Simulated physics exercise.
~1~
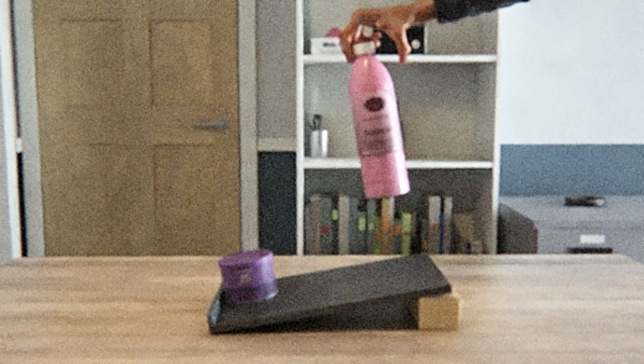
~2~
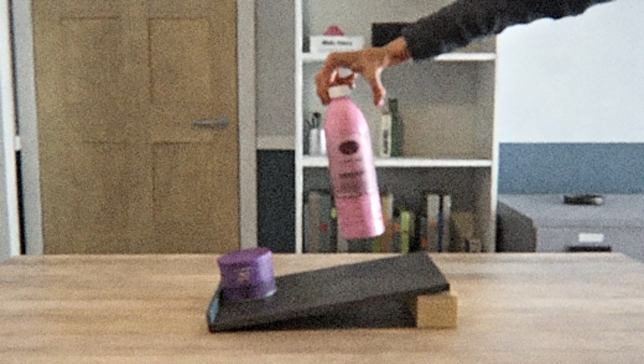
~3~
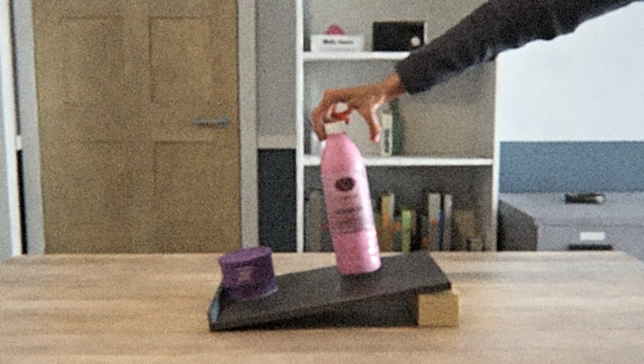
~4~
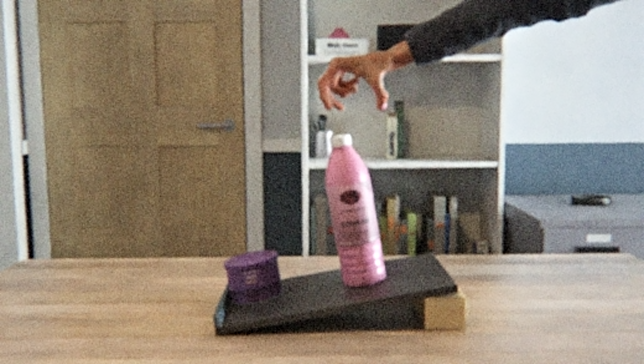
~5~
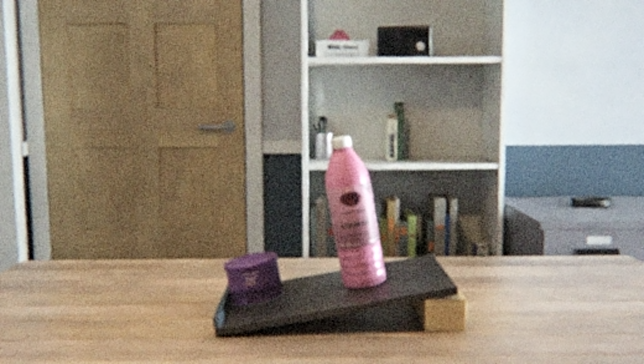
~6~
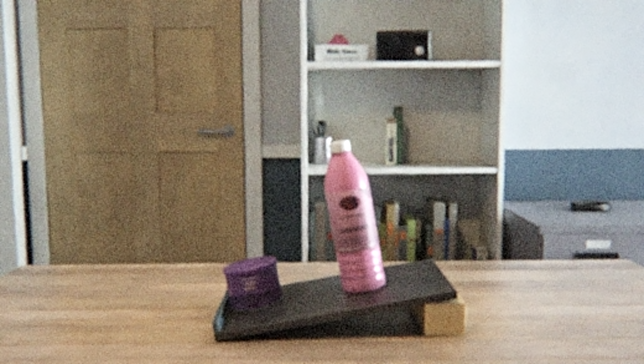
A hand in a dark sleeve reaches in from the upper right, holding a pink bottle by its top above a wooden table, seen from the front by a slightly swaying camera. On the table, a black board slopes down to the left, its right end propped on a small wooden block, with a purple tub near its low end. Behind stand a wooden door, white shelves and a grey cabinet. The hand lowers the bottle leftward and down onto the board, then lets go and withdraws. The bottle stays put, leaning slightly left, and the tub remains still.
